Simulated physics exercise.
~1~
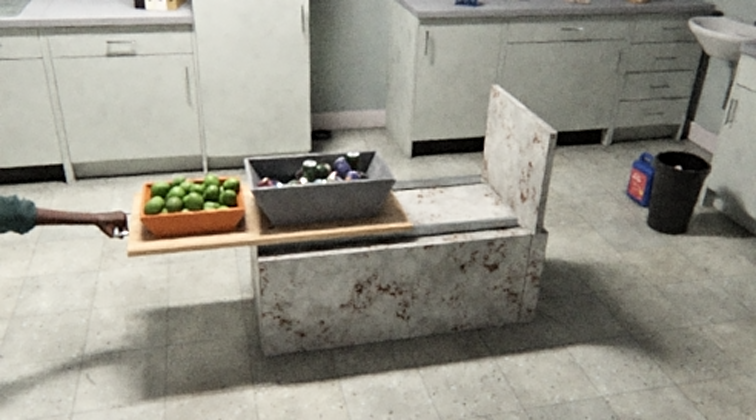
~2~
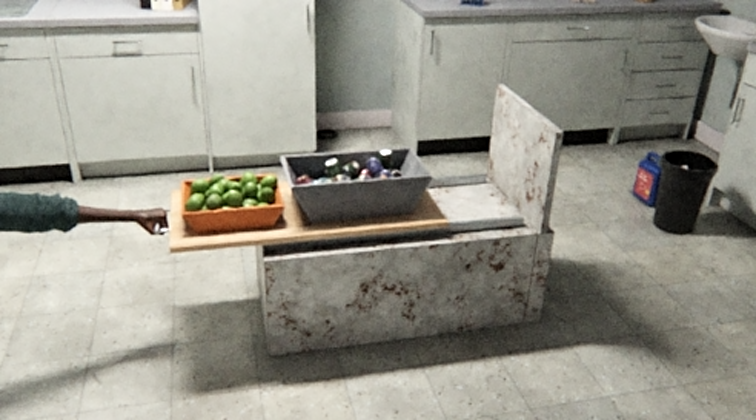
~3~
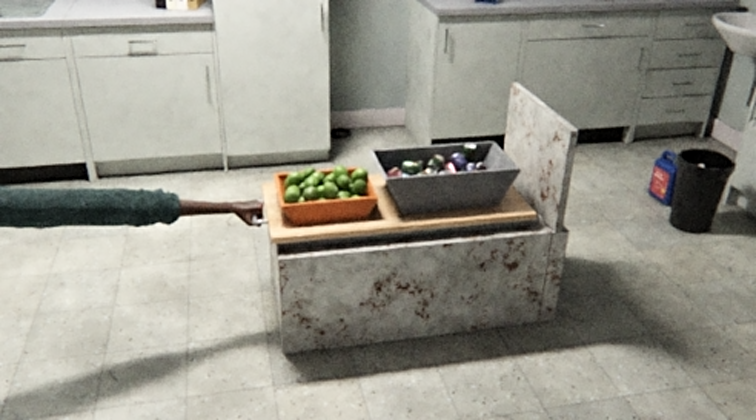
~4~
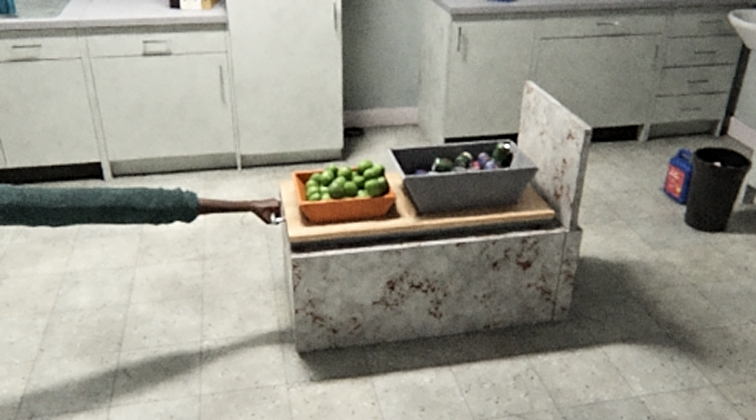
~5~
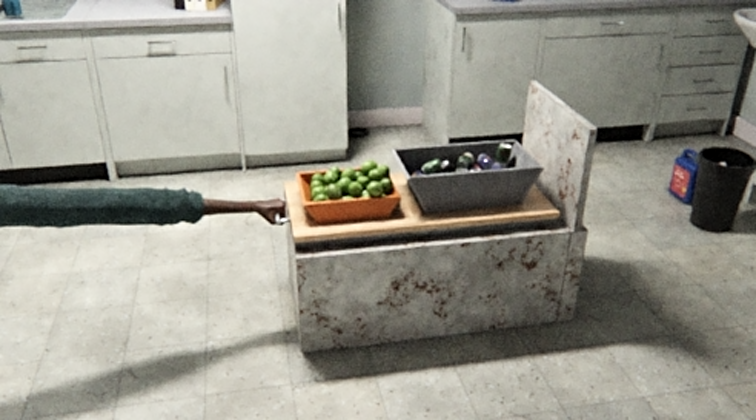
A hand at the end of a green sleeve pushed a wooden shelf holding an orange tote of limes and a grey tote of small cans rightward over a stained base, until it stopped near the upright back panel with both totes still full.
